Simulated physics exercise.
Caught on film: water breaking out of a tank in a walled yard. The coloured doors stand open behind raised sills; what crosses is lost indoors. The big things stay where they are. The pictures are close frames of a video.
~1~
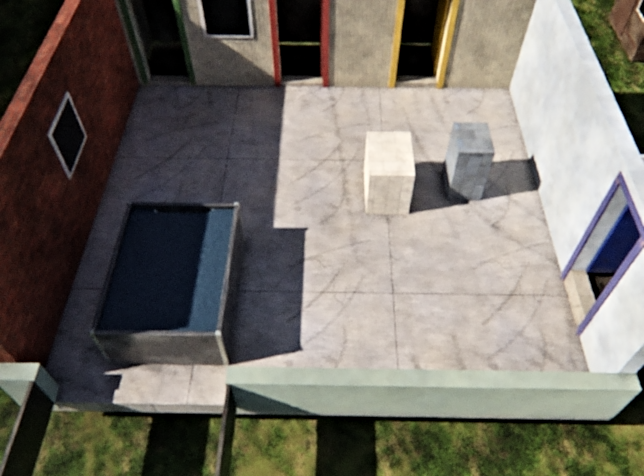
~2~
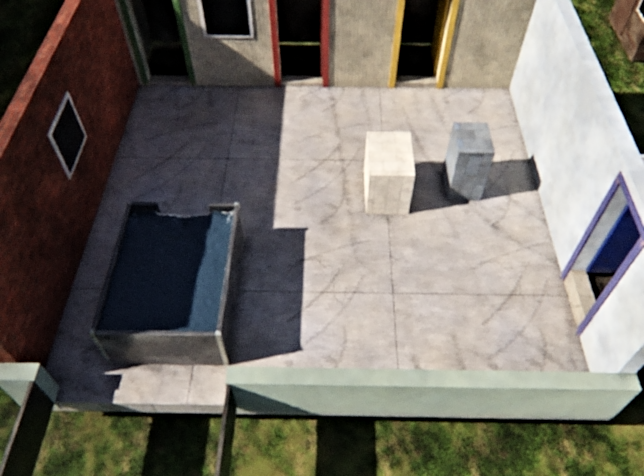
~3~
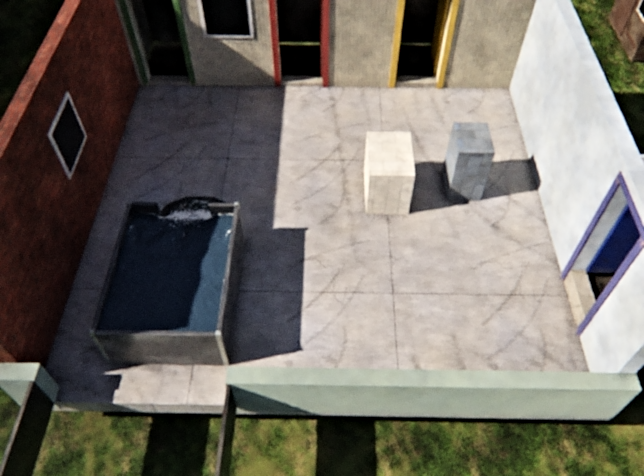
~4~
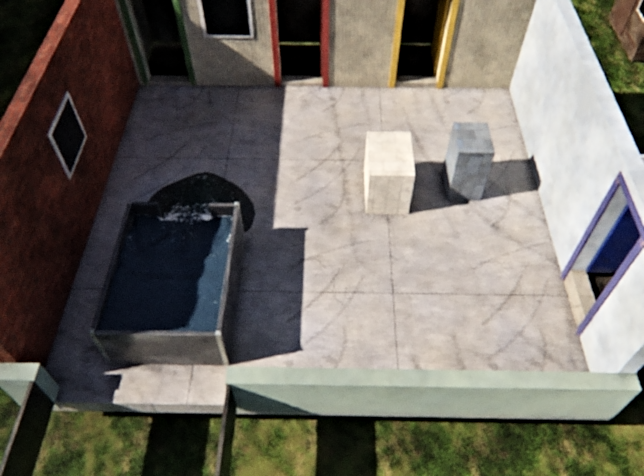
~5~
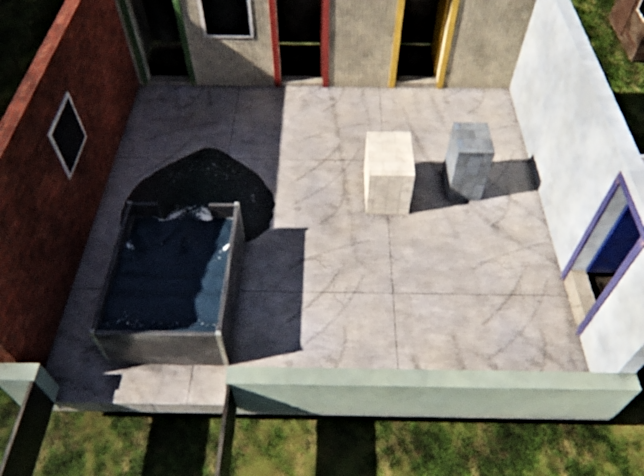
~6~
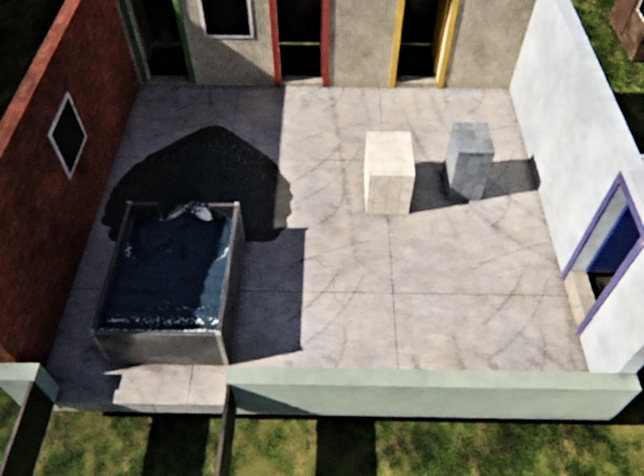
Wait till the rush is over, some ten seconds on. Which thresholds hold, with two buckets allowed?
The blue door stays under that; the green door takes more than that; the red door takes more than that; the yellow door stays under that.
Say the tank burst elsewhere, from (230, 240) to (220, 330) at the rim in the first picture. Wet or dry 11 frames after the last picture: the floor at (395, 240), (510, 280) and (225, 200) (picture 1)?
One after the other: Wet, under water, no water.
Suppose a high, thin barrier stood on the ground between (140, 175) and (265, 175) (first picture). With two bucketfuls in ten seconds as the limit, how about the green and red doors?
Then: Green floods, red stays under.
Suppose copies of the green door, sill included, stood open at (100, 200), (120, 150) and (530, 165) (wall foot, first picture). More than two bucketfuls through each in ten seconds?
In turn: Stays under, passes that mark, takes less.
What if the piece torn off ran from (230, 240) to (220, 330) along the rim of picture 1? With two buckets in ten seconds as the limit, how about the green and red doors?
The green door stays under, the red door holds.
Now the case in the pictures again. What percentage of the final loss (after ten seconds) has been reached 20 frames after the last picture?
About 60 per cent.
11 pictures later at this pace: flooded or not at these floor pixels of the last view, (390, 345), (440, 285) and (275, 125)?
As listed: Clear, free of water, under water.
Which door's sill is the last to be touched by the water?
It is the one in blue.
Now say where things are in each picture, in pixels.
The first frame shows still water in the open tank at (171, 266).
In the second frame, the front is at a hidden place, out from the gap on the open tank's far side.
In the third frame, water pours out on the open tank's far side and has run to (185, 202).
In the fourth frame, water pours out on the open tank's far side and has run to (206, 175).
In the fifth frame, water pours out on the open tank's far side and has run to (211, 151).
In the sixth frame, the front is at (209, 130), out from the gap on the open tank's far side.
A moment on, water covers 30 % of the floor; the blue door not reached, the green door under two buckets in, the red door not reached, the yellow door not reached.
Next, water covers 35 % of the floor; the blue door not reached, the green door over two buckets in, the red door under two buckets in, the yellow door not reached.
Then, water covers 45 % of the floor; the blue door not reached, the green door far over two buckets in, the red door over two buckets in, the yellow door wet at the sill, nothing in.
Later, water covers 55 % of the floor; the blue door not reached, the green door far over two buckets in, the red door over two buckets in, the yellow door wet at the sill, nothing in.
In the end, water covers 80 % of the floor; the blue door wet at the sill, nothing in, the green door far over two buckets in, the red door over two buckets in, the yellow door wet at the sill, nothing in.
